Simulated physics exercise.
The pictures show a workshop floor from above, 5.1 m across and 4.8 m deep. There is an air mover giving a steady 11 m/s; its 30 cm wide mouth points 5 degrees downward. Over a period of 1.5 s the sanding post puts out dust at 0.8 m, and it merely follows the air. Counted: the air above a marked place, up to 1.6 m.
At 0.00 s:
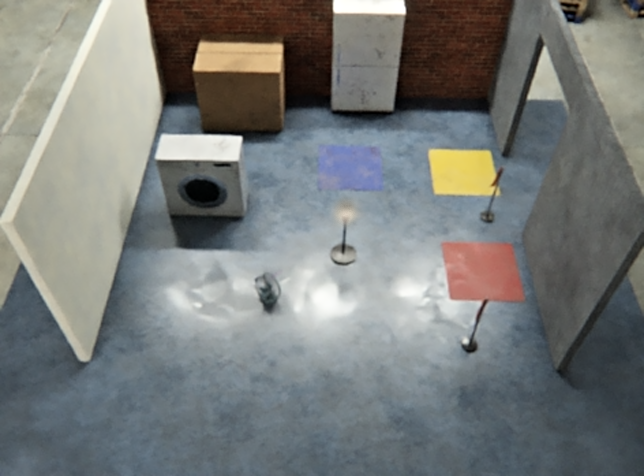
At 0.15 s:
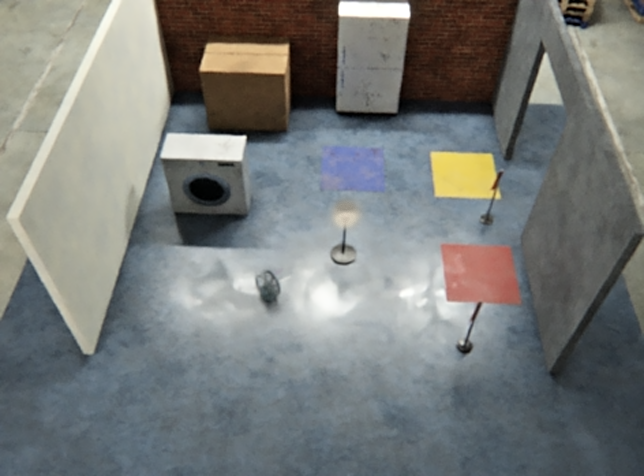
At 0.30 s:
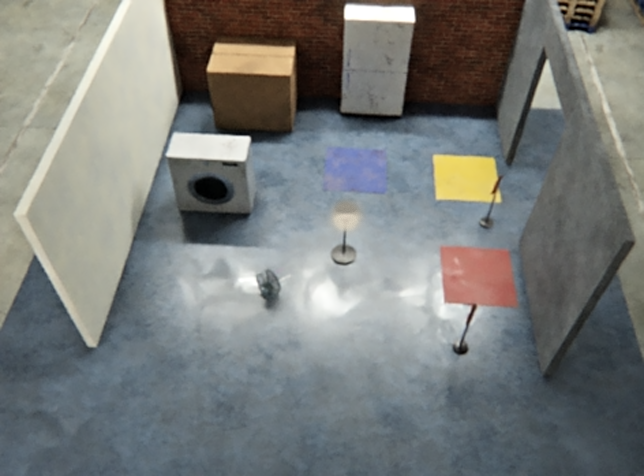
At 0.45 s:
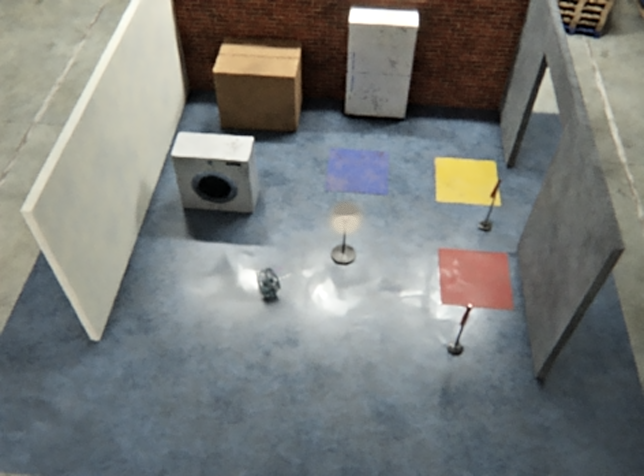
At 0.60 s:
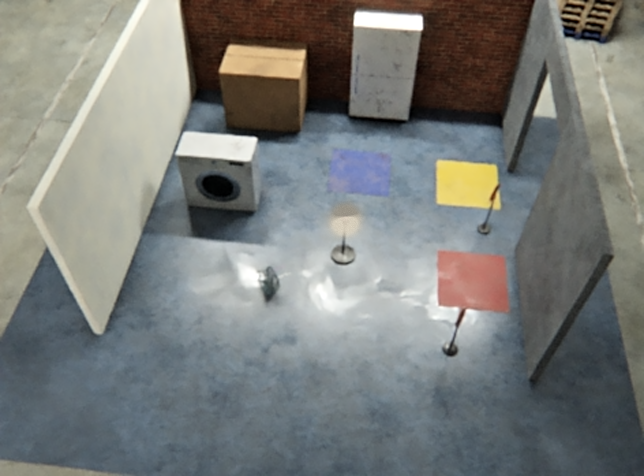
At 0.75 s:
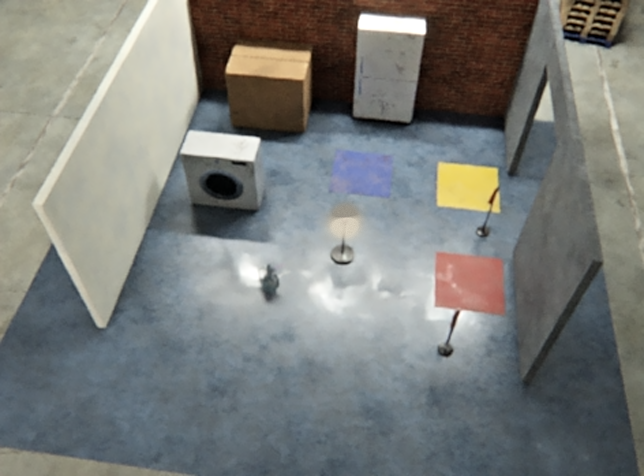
Faint tan dust hanging over a small central post on a blue workshop floor, barely shifting, as ribbons on nearby stands stir slightly.
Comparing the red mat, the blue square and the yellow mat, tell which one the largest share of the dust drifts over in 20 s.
The winner is yellow.
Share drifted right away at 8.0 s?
My guess is close to 90 %.
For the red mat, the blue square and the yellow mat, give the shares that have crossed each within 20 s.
Roughly 0 per cent red, 5 per cent blue, 80 per cent yellow.
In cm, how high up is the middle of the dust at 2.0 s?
Its middle sits roughly 40 cm above the surface.
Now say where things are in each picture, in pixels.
The dust is thickest near (345, 212), the sanding post stands at (345, 221) and the air mover is at (268, 287), in the first picture.
The dust is thickest near (345, 214), the blue square is centred on (353, 168), the yellow mat is centred on (465, 175) and the red mat is centred on (479, 273), in the second picture.
The dust is thickest near (345, 215), a ribbon ends at (492, 194) and a ribbon ends at (467, 323), in the third picture.
The dust is thickest near (345, 217), the top of a machine is at (213, 146) and the top of a large carton is at (259, 56), in the fourth picture.
The dust is thickest near (345, 219), in the fifth picture.
The dust is thickest near (344, 221), a ribbon ends at (489, 204) and a ribbon ends at (452, 328), in the sixth picture.
By 2.0 s we count, 2 % has passed over the blue square, 21 % over the yellow mat and 0 % over the red mat, with 98 % still about or yet to come, and the middle of the rest is near (362, 219).
By 4.0 s we count, 5 % has passed over the blue square, 80 % over the yellow mat and 0 % over the red mat, with 49 % still about or yet to come, and the middle of the rest is near (470, 70).
By 8.0 s we count, 5 % has passed over the blue square, 81 % over the yellow mat and 0 % over the red mat, with 5 % still about or yet to come.
By 20.0 s we count, 5 % has passed over the blue square, 81 % over the yellow mat and 0 % over the red mat, with 0 % still about or yet to come.
